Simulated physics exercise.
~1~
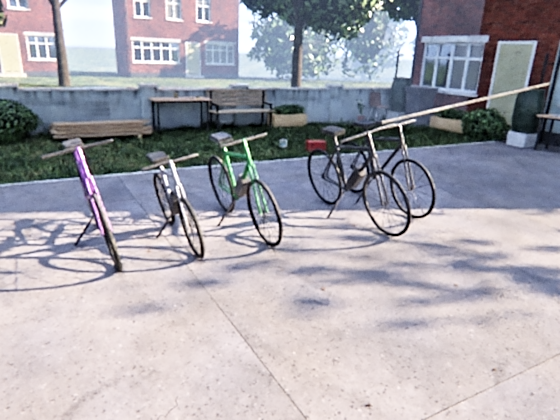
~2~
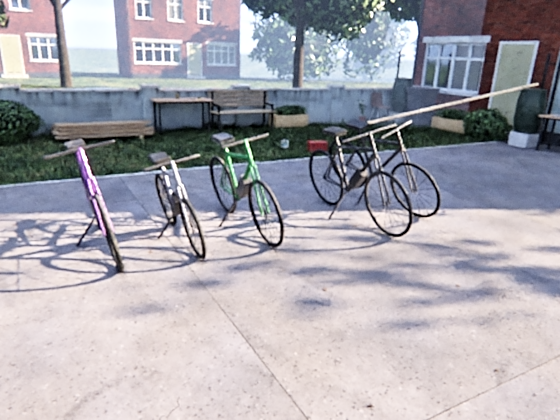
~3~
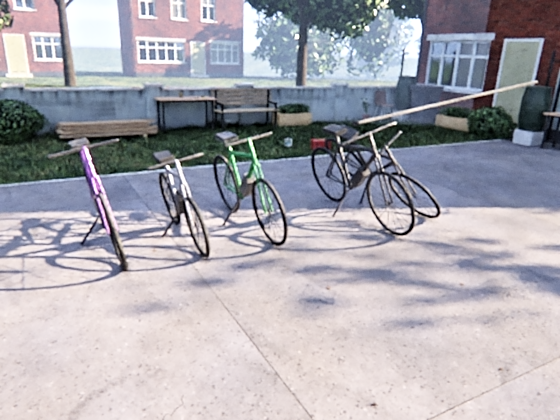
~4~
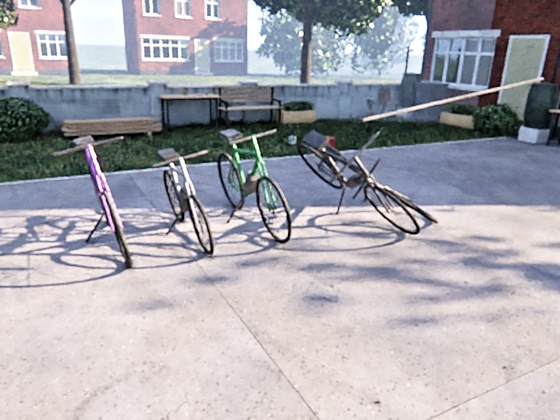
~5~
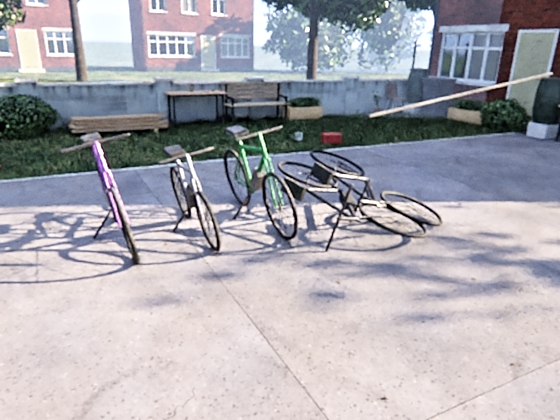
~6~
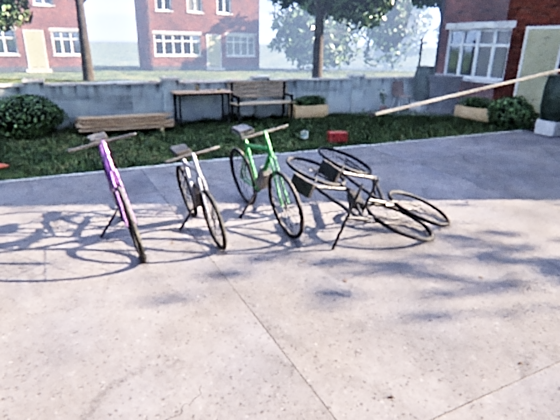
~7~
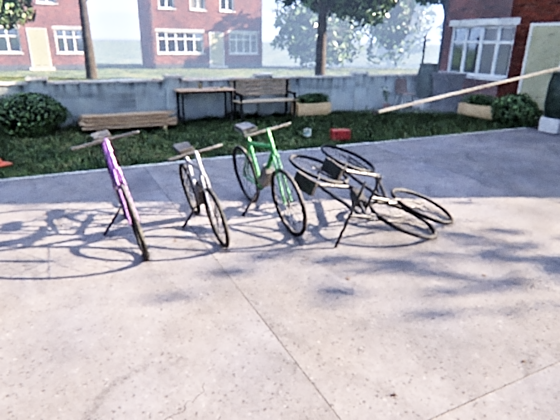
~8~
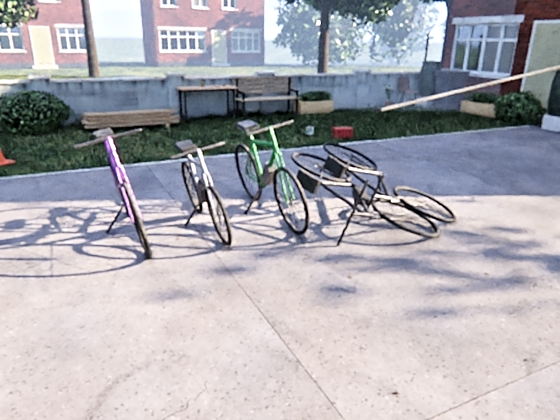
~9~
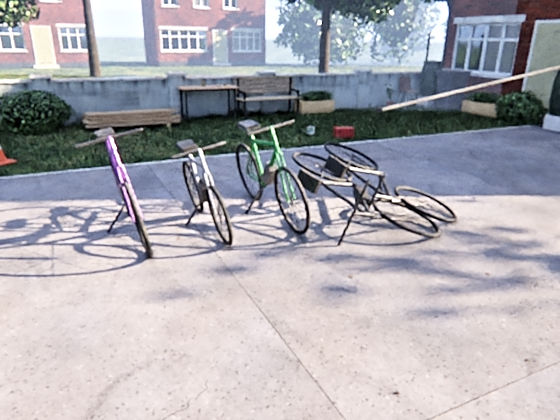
A long pole pushed against the dark bicycle at the right end of a row of five, and it toppled into its neighbour, taking that one down too, while the green, white and purple bicycles stayed standing.
